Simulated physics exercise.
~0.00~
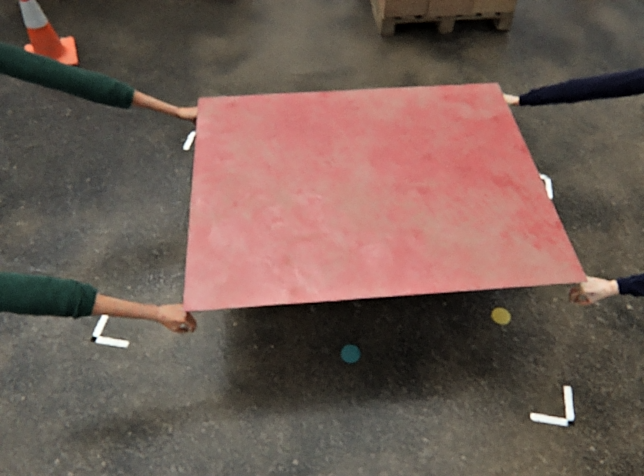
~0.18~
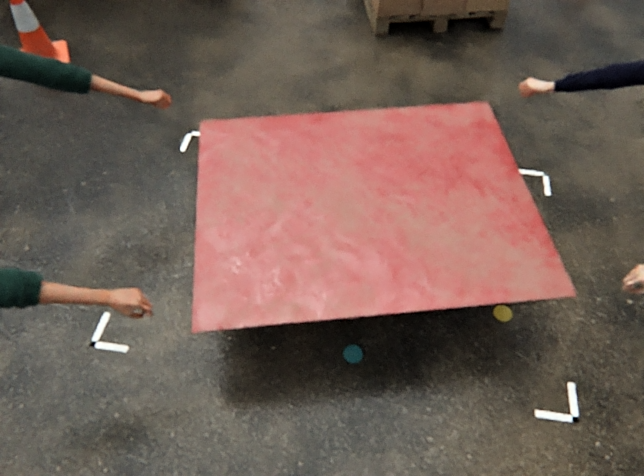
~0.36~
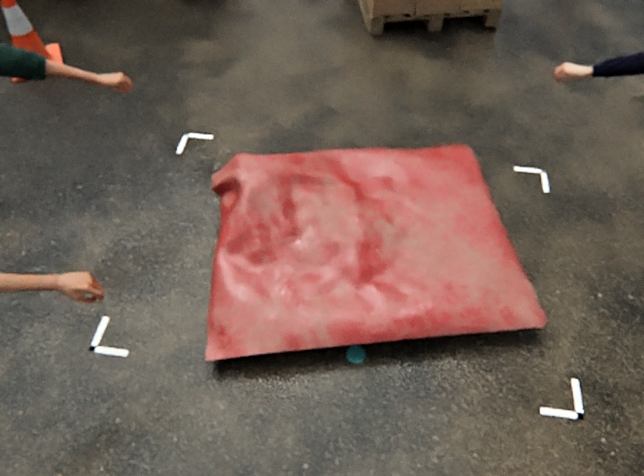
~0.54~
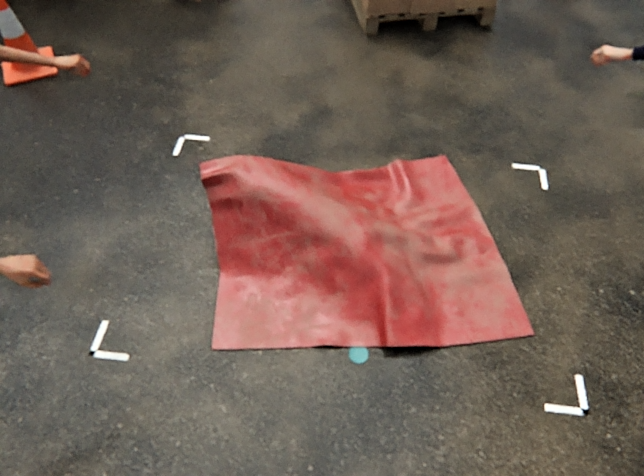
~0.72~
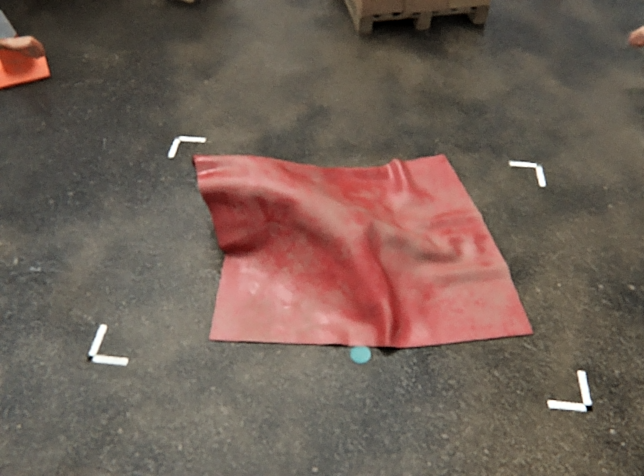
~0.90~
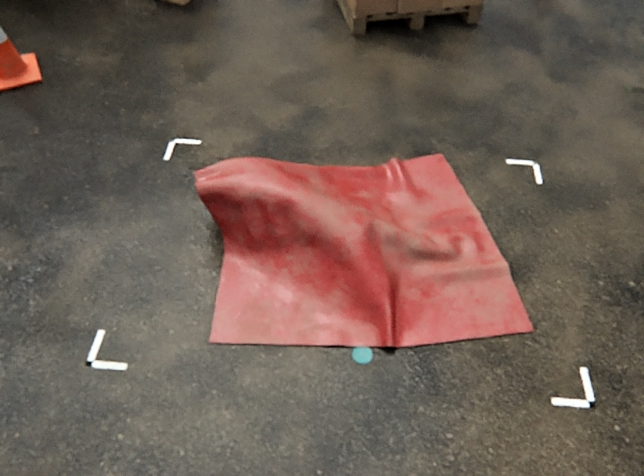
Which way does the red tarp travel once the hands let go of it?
It moves down, dropping from the hands towards the floor, where it comes to rest in raised folds.
